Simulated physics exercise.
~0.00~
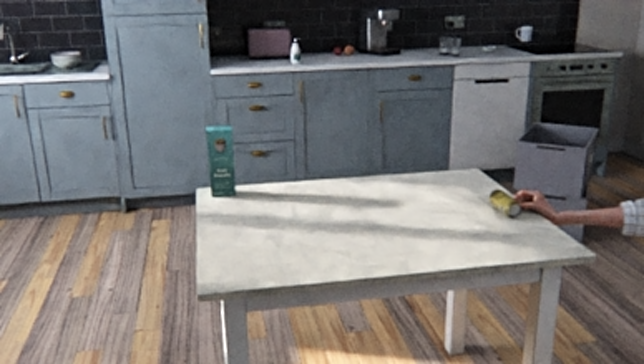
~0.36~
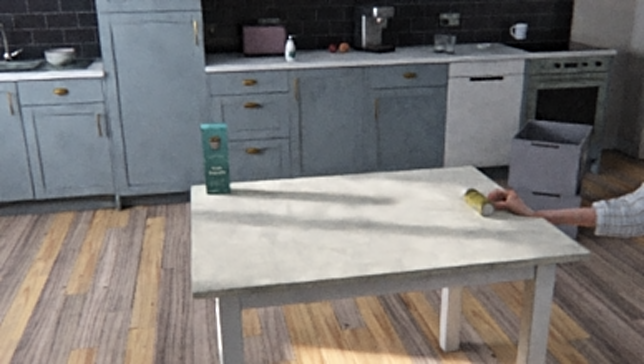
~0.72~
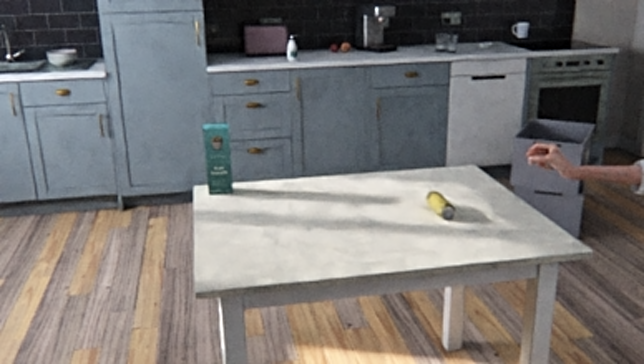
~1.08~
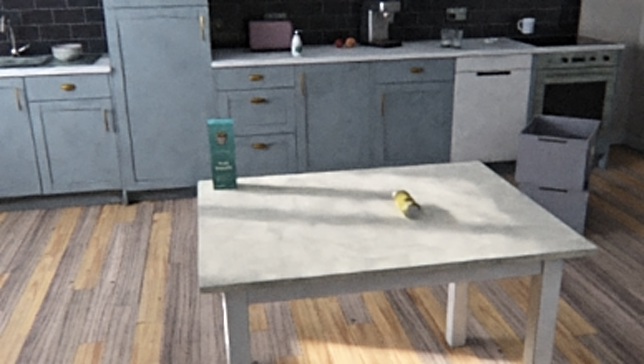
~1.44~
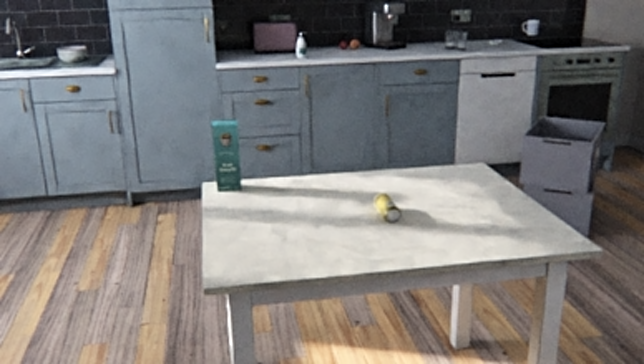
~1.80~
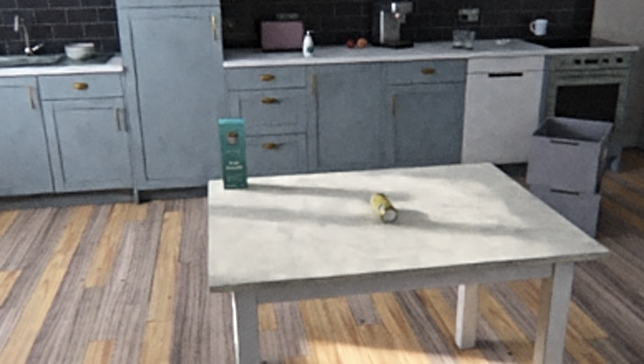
A yellow can lying on its side was pushed left by a hand across a pale kitchen table, and after the hand drew back it rolled on, slowed and came to rest near the middle, while a turquoise carton stood still.
